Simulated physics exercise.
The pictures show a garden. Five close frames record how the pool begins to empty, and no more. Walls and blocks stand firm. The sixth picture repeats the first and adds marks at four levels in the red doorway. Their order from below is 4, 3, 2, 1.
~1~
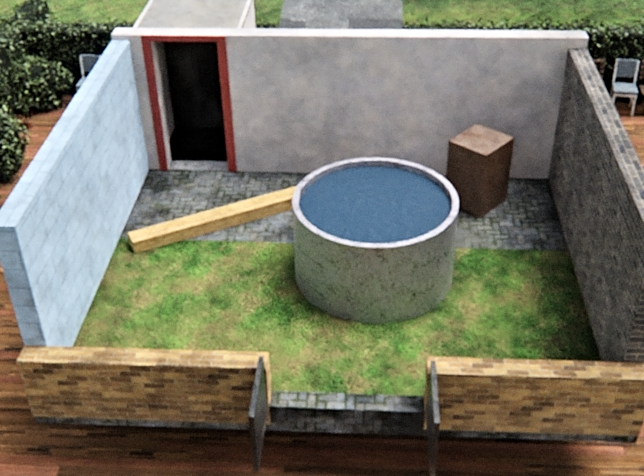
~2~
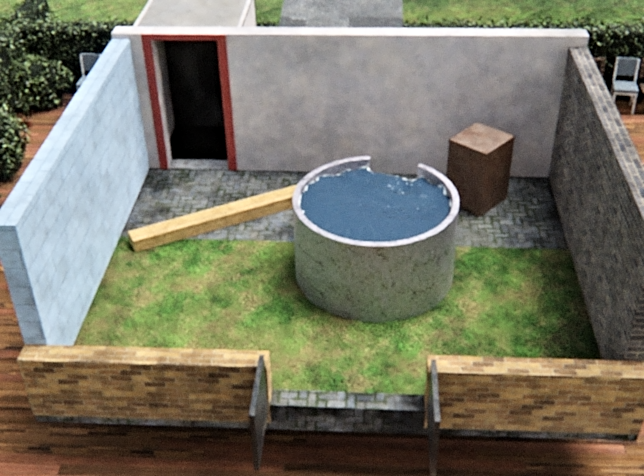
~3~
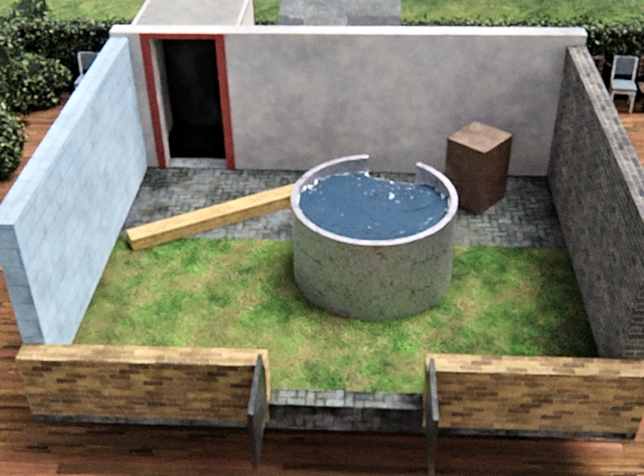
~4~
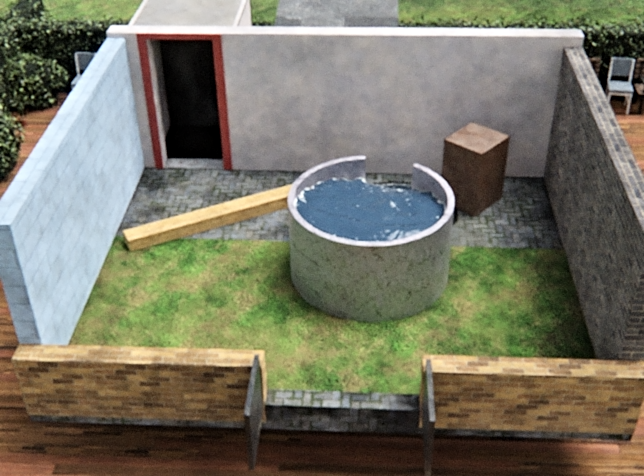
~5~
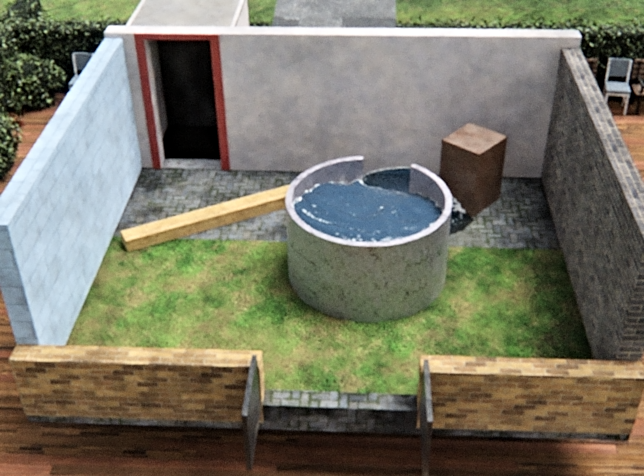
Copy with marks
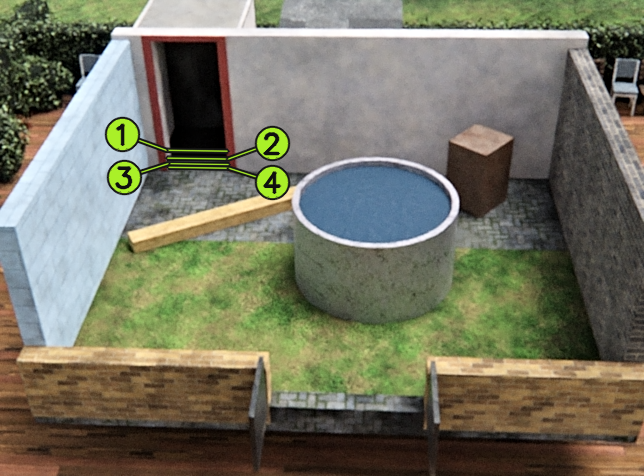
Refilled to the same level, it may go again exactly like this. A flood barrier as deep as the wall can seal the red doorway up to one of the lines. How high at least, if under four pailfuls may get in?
2 is the one.
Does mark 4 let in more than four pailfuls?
Yes.
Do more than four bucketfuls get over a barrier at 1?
No.
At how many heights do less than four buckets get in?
Two of the four.
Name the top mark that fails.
3.
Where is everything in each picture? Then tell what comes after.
In the first picture, water in the pool at rest, its middle at (375, 205); foot of the red doorway at (199, 170); open gate at (348, 351).
In the second picture, water covers 1 % of the ground, its front hidden from here.
In the third picture, water covers 3 % of the ground, its front hidden from here.
In the fourth picture, water covers 6 % of the ground, its front hidden from here.
In the fifth picture, water covers 10 % of the ground, its front hidden from here.
On the marked copy, 1 at (196, 150); 2 at (197, 158); 3 at (198, 164); 4 at (198, 167); from the bottom up 4, 3, 2, 1.
For mark 1, nothing gets over.
For mark 2, a bucket or two gets in.
For mark 3, about 10 bucketfuls get in.
For mark 4, some 25 bucketfuls get in.
